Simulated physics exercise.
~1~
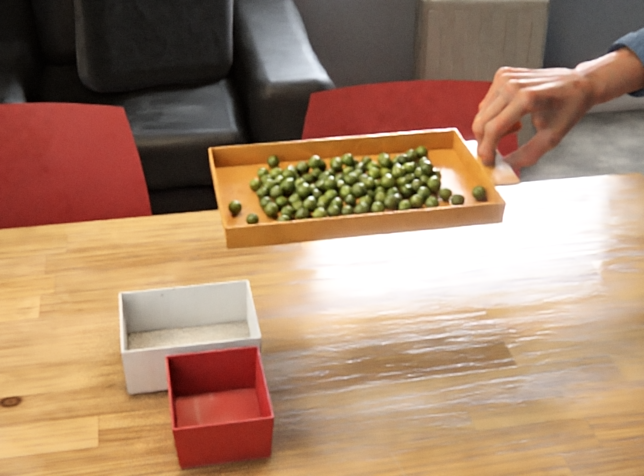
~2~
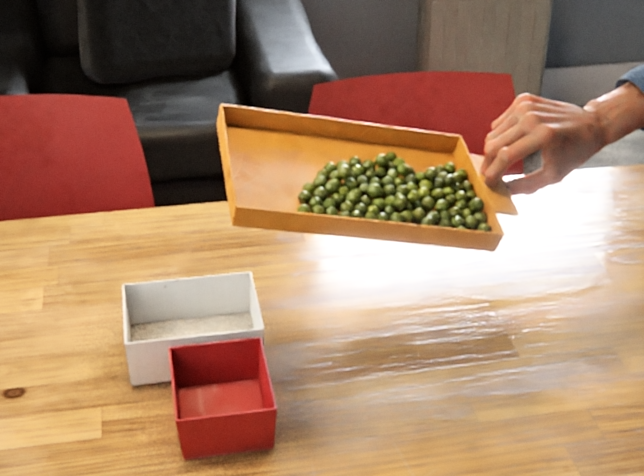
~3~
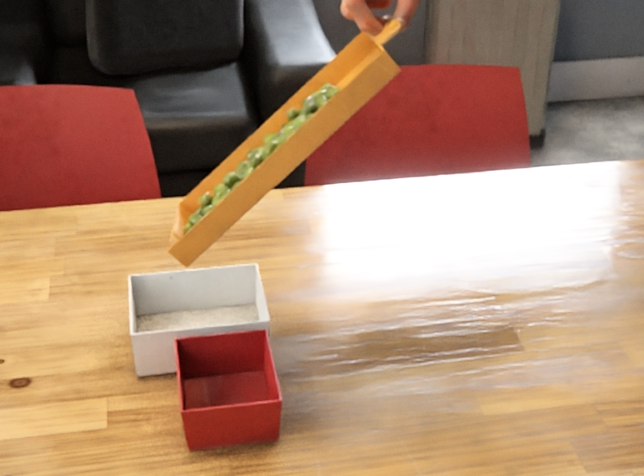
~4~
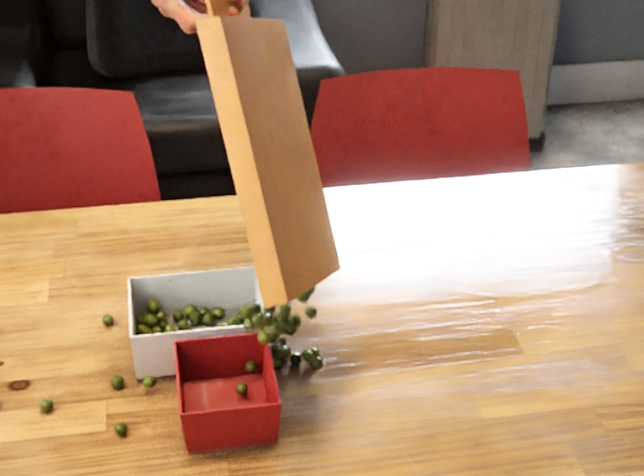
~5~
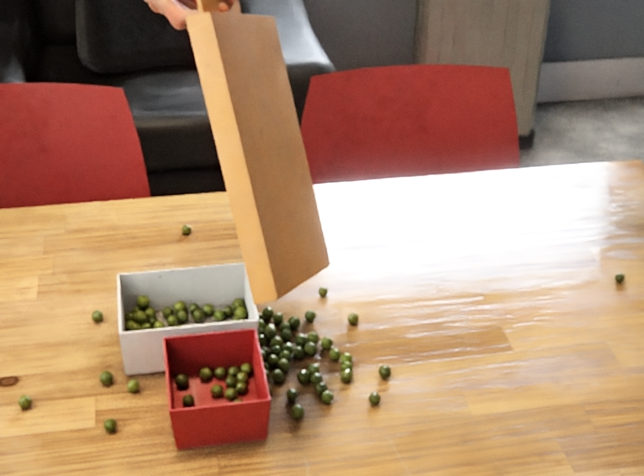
On a wooden table in front of red chairs and a dark armchair, a white tin and a smaller red tin stand close together while a hand holds an orange tray of small green olives above them. The tray tips slightly and the olives gather toward its right end. The hand then lifts that end, and the olives line up along the tray toward the lower left. It tips the tray steeply over, and olives tumble into both tins and onto the table. At the end, the white tin holds many, the red tin fewer, and the rest lie scattered around them.
